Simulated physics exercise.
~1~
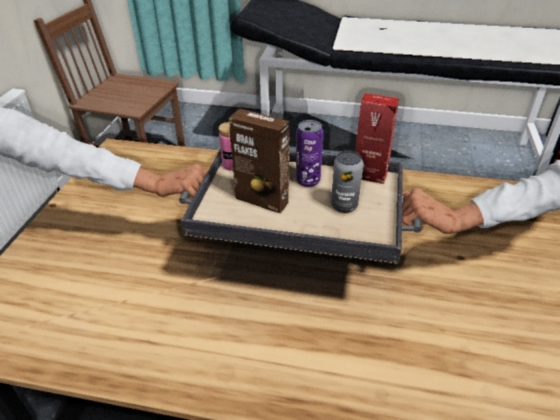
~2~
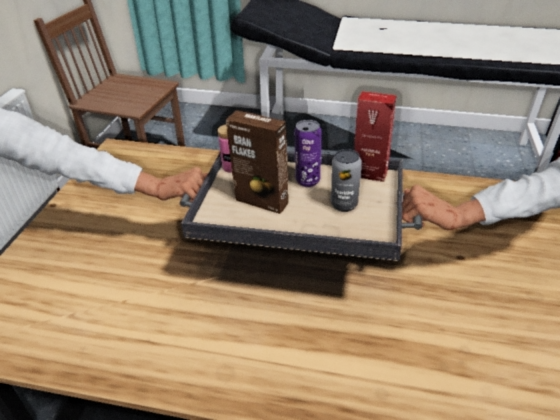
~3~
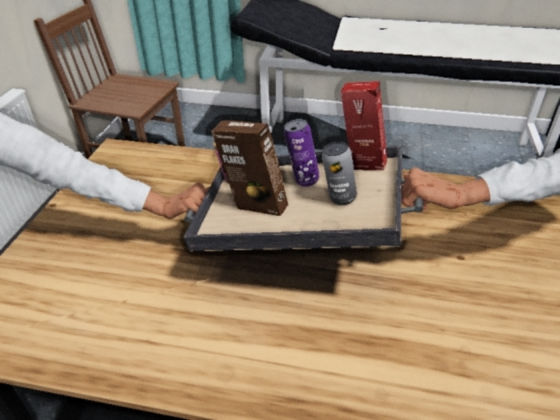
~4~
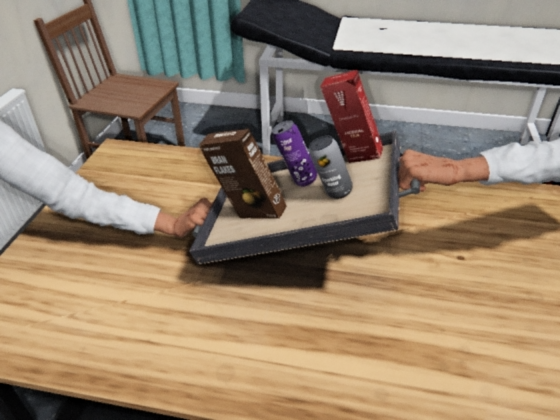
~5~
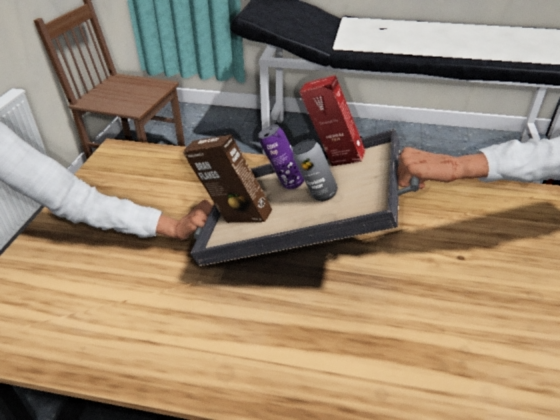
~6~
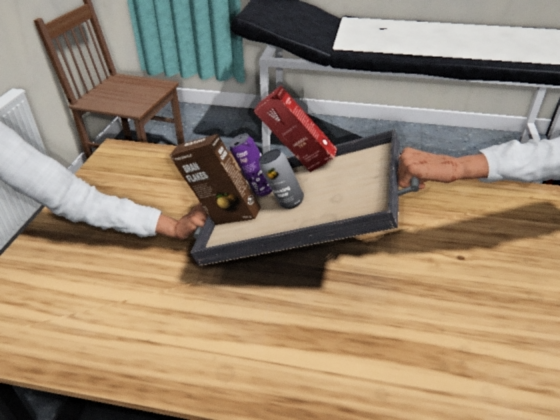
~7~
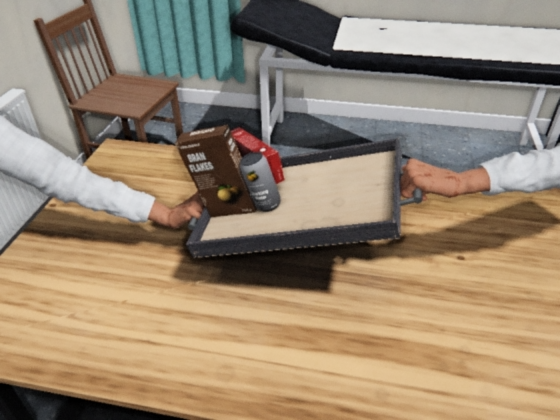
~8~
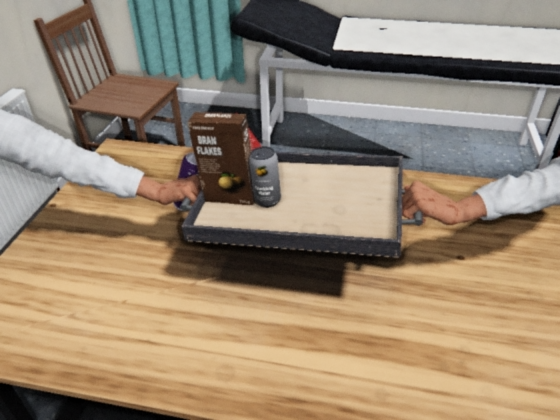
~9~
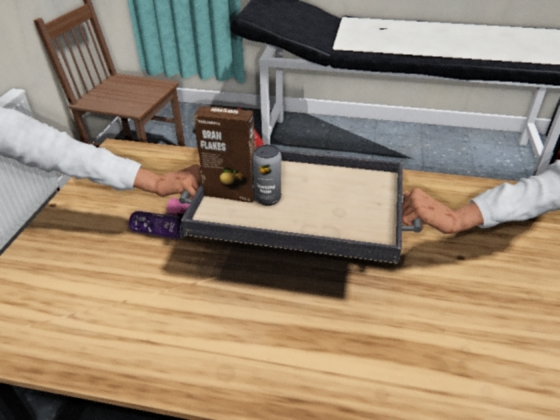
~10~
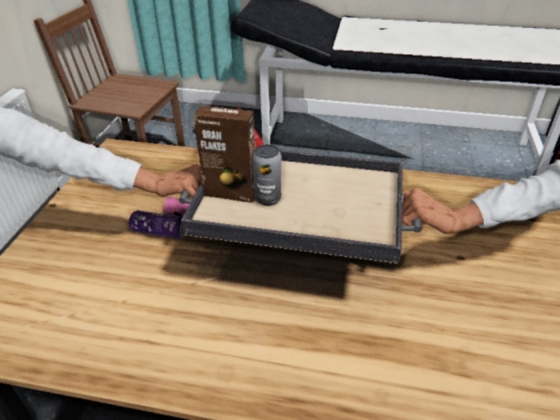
Two hands in white sleeves hold a dark-rimmed serving tray above a wooden table, seen from above, with a chair, teal curtain and padded couch behind. On it stand a brown Bran Flakes box and a mostly hidden pink container at left, purple and grey cans near the middle, and a tall red packet at right. The tray tips down to the left, and everything leans and slides that way, the red packet toppling. As it levels, the purple can and pink container drop off the left side. They end lying on the table, while the brown box and grey can stand upright on the tray, the fallen red packet mostly hidden behind them.
